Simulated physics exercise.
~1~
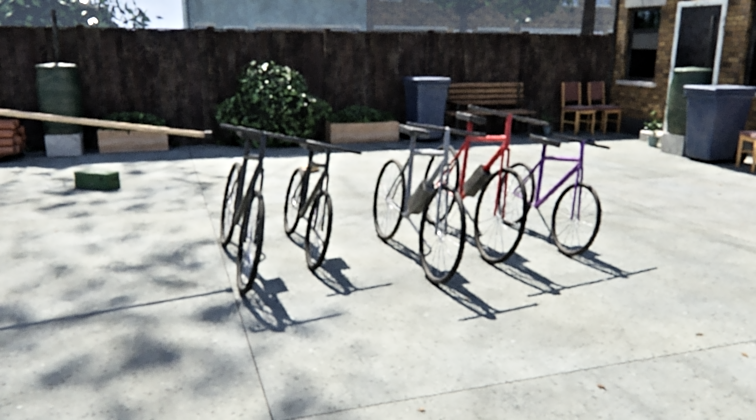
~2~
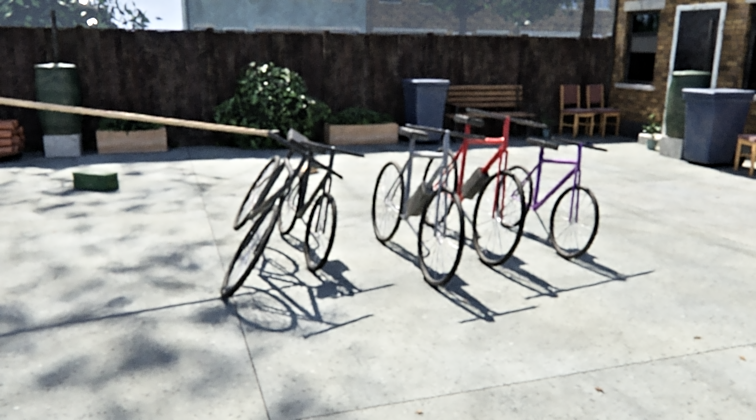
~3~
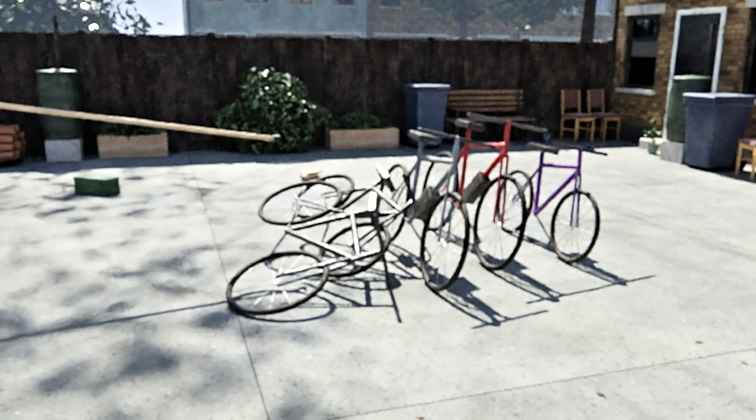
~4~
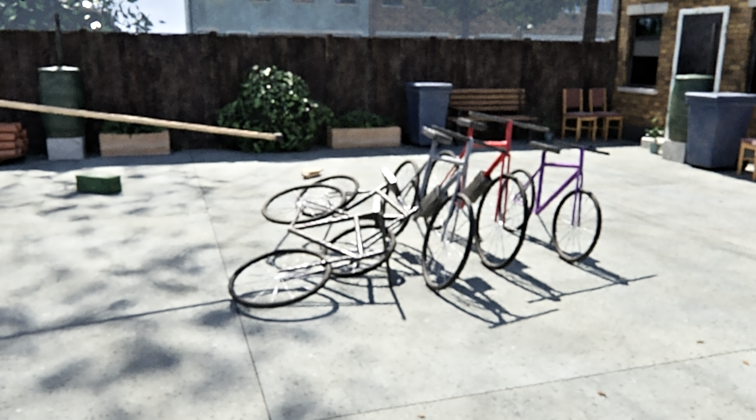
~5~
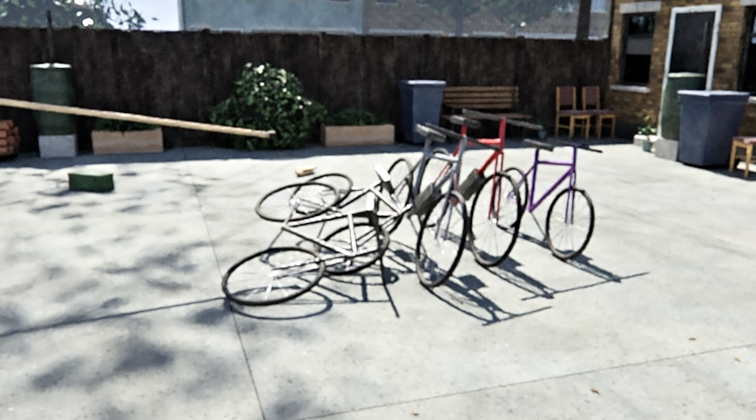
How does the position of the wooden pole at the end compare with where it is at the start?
At the end the pole sits farther to the right than at the start, with its tip reaching into the space above the fallen dark bicycles.
